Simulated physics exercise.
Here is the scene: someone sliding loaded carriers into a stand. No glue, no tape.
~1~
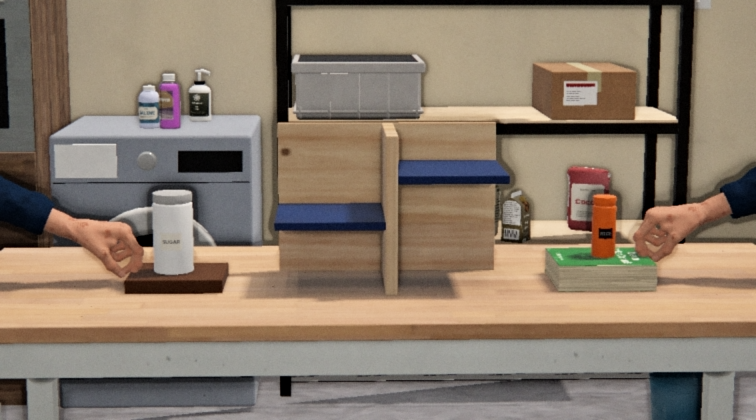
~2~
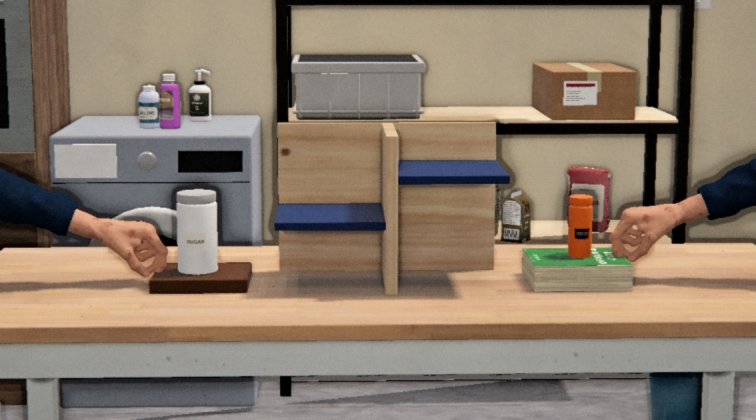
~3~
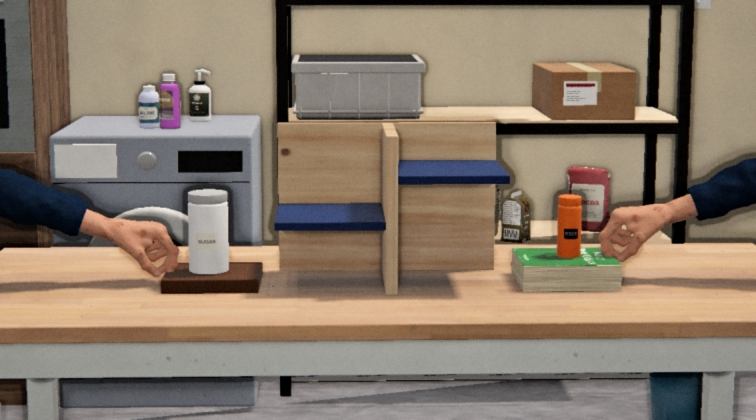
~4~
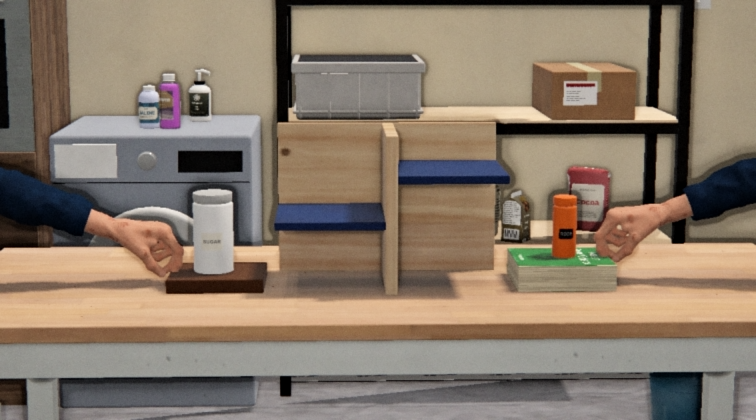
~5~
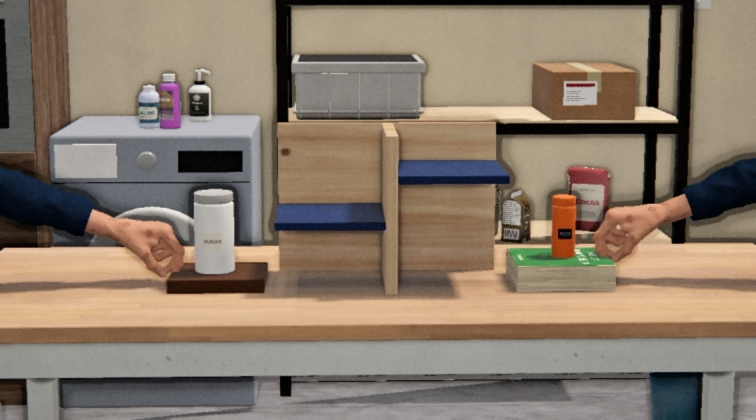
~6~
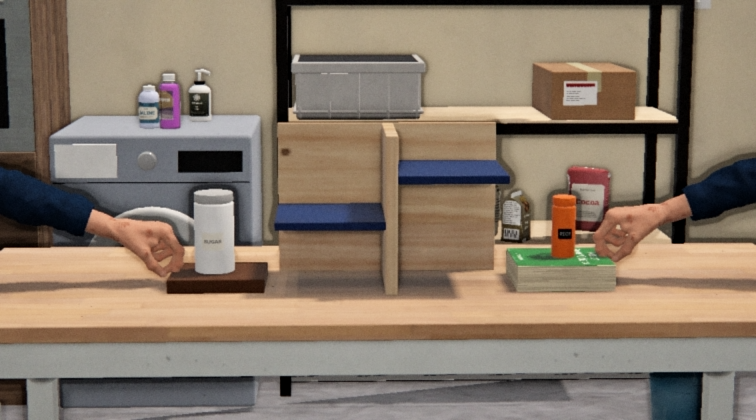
In a utility room with a washing machine and metal shelving, a fixed view looks straight across a wooden workbench. A white jar stands on a dark brown tray at left, an orange shaker on a green book at right, with a wooden stand holding two blue shelves between them. Two hands slide both loads a short way inward, then everything stays nearly still.
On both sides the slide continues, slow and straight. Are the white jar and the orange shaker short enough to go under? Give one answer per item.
As I see it, the white jar is hit; the orange shaker is spared.
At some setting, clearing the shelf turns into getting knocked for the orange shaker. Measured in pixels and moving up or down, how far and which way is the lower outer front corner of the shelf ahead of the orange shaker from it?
Close to 24 pixels in the downward direction.
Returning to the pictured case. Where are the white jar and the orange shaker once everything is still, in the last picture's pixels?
(241, 258), then (458, 227).
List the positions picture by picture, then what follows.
The first frame shows hands sliding the things forward; white jar (173, 232); orange shaker (604, 226); shelf (389, 206).
The second frame shows hands sliding the things forward; orange shaker (580, 226); green book (576, 269).
The third frame shows hands sliding the things forward; white jar (209, 231); brown tray (213, 278).
The fourth frame shows hands sliding the things forward; orange shaker (565, 226); shelf (389, 206).
The fifth frame shows hands sliding the things forward; white jar (214, 231); green book (559, 269).
The sixth frame shows hands sliding the things forward; white jar (214, 231); orange shaker (564, 226); brown tray (219, 278).
Then, 1.22 s on from there, white jar turned 17° from its first pose near (258, 228); orange shaker riding along near (494, 227).
In the end, the white jar is knocked back, near (240, 258); the orange shaker passes below, near (458, 227).
